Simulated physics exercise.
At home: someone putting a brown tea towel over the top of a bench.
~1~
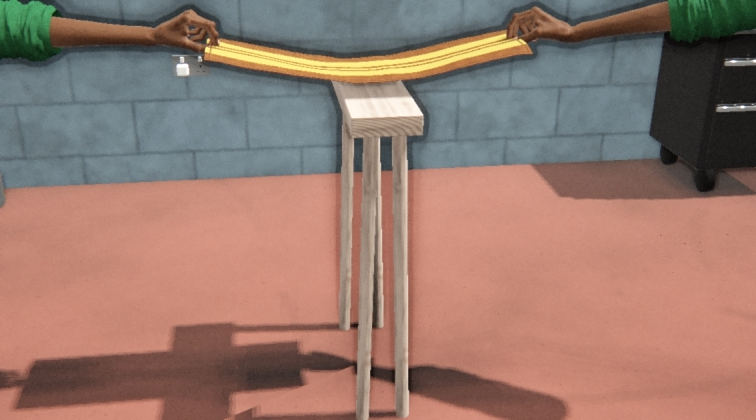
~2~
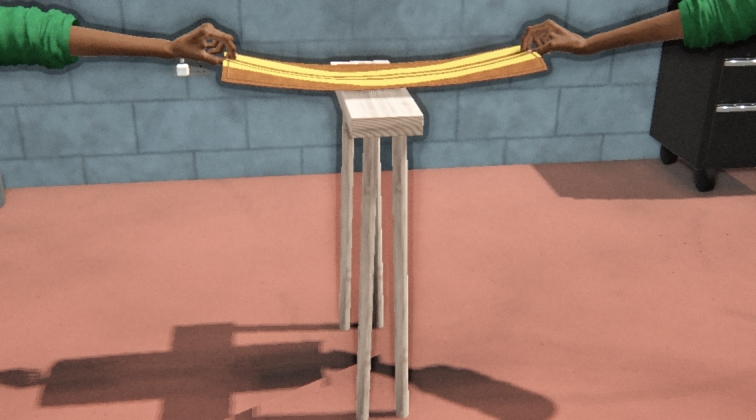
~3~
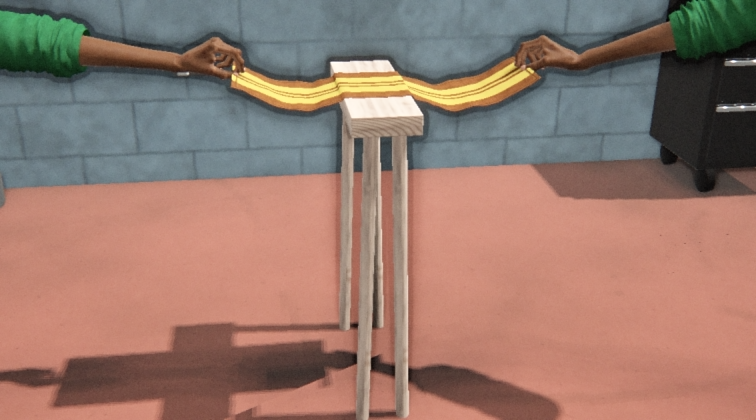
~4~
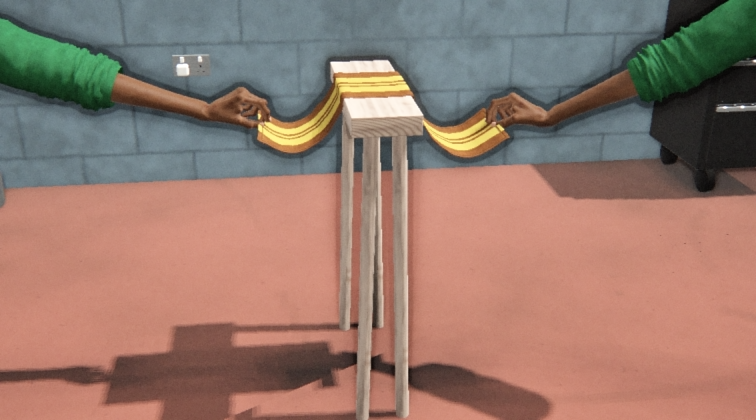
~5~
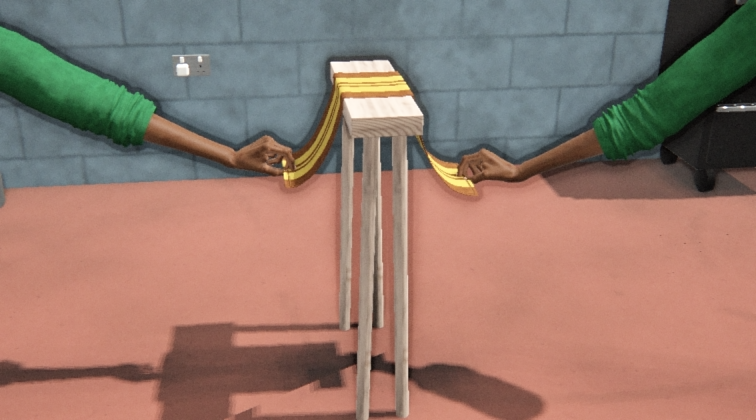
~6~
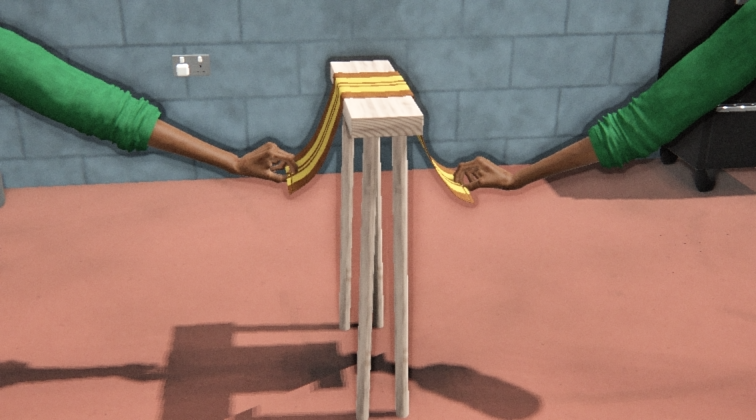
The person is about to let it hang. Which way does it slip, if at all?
The brown tea towel keeps its place.
Then, 0.58 s on from there, tea towel hanging on both sides, left end near (366, 186), right end near (371, 207).
Then, 1.34 s on from there, tea towel hanging on both sides, left end near (357, 189), right end near (391, 210).
In the end, tea towel hanging on both sides, left end near (336, 192), right end near (406, 210). The brown tea towel stays on top.
